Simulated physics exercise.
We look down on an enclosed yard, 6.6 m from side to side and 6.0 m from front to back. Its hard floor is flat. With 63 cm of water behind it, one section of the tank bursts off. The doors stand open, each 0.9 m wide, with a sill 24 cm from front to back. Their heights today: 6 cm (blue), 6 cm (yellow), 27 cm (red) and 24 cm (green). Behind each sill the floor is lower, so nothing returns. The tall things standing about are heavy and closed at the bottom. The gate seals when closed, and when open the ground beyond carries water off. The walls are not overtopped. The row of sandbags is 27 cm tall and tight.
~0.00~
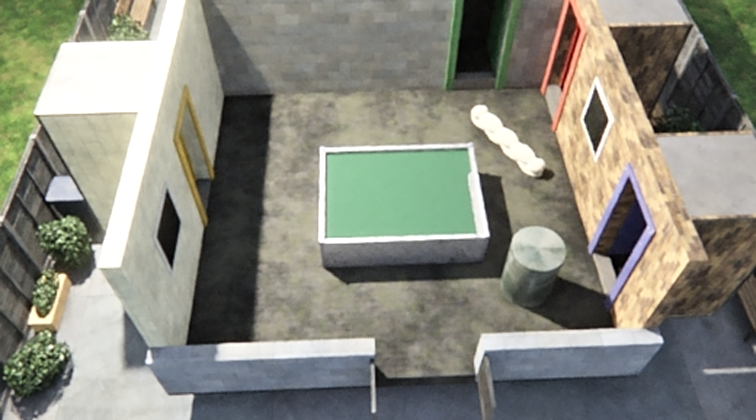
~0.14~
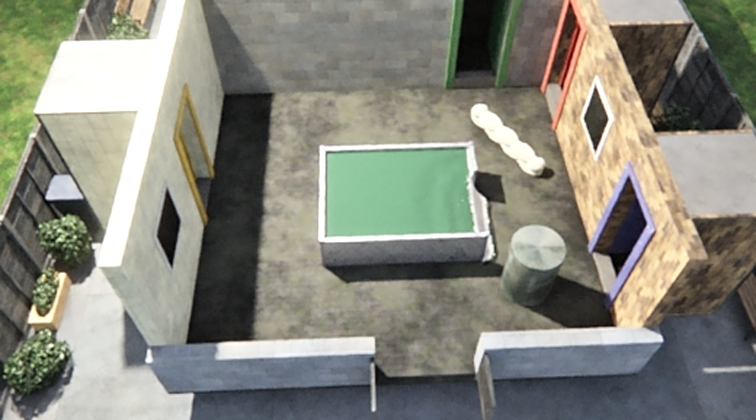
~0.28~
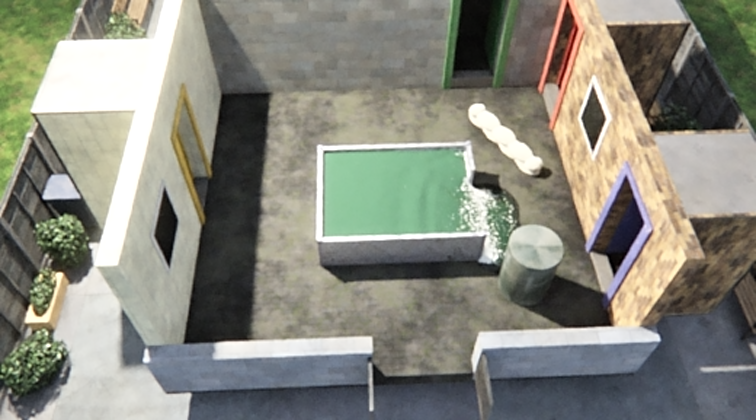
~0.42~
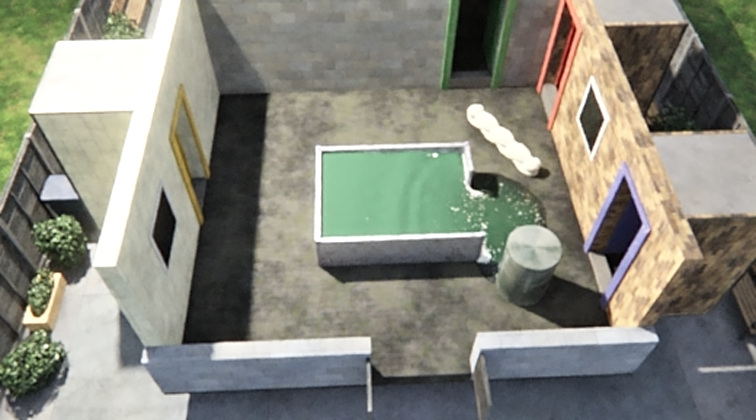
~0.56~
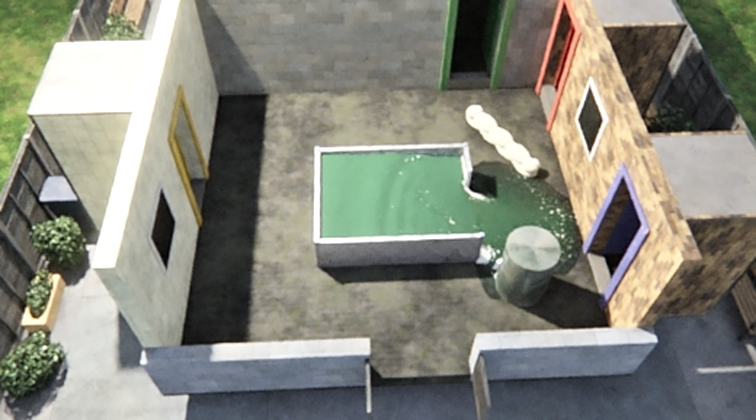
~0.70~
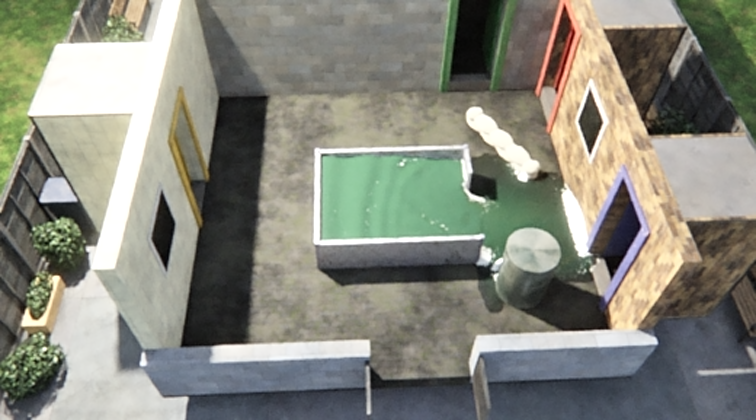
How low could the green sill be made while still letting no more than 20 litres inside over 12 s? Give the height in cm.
Some 13.5 cm above the ground.
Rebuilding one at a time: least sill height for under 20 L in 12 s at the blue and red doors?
Roughly 29 cm at blue and 10.5 cm at red.
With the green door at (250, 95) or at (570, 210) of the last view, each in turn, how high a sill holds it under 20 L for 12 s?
Roughly 6.5 and 35 cm.
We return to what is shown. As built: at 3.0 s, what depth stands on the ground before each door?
Depths in cm: Blue 21, yellow 0, red 6, green 19.
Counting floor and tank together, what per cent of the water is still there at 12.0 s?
Roughly 82 in a hundred.
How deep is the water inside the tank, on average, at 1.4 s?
About 44 cm.
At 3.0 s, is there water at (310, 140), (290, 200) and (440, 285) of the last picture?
In that order: Dry, dry, under water.
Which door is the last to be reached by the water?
It is the yellow one.
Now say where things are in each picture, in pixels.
The first picture shows still water, 63 cm deep, in the tank at (400, 193); the green door at (480, 50) is dry.
In the second picture, water pours out at (475, 219) and has run 0.3 m, to (493, 250); about 9 cm deep outside, 63 cm at the back.
In the third picture, the gap is at (473, 219), the front 0.8 m out at (514, 212); the back of the tank holds 63 cm.
In the fourth picture, the gap is at (471, 220), the front 1.3 m out at a hidden place; the back of the tank holds 63 cm.
In the fifth picture, water pours out at (470, 221) and has run 1.9 m, to (577, 228); about 7 cm deep outside, 63 cm at the back.
In the sixth picture, the front is at (594, 256), 2.0 m from the gap at (470, 223); 4.0 m2 of floor is wet, 62 cm left at the back; 2.0 m in a straight line remain to the green door at (475, 52).
After 1.4 s water covers 15 % of the floor, deepest (45 cm) near (566, 239); it has not reached the green door.
After 3.0 s water covers 35 % of the floor, deepest (35 cm) near (576, 238); 19 cm at the green door, 0 litres in over its 24 cm sill.
After 12.0 s water covers 95 % of the floor, deepest (12 cm) near (177, 373); 6 cm at the green door, 0 litres in over its 24 cm sill.
At the green door as built, the water arrived by 2.3 s and peaked near 19 cm at 3.4 s.
Run again over the same 12 s with other heights there, 28 litres in over 12.5 cm, 7 litres over 17 cm. The limit of 20 litres is kept from about 13.5 cm up.
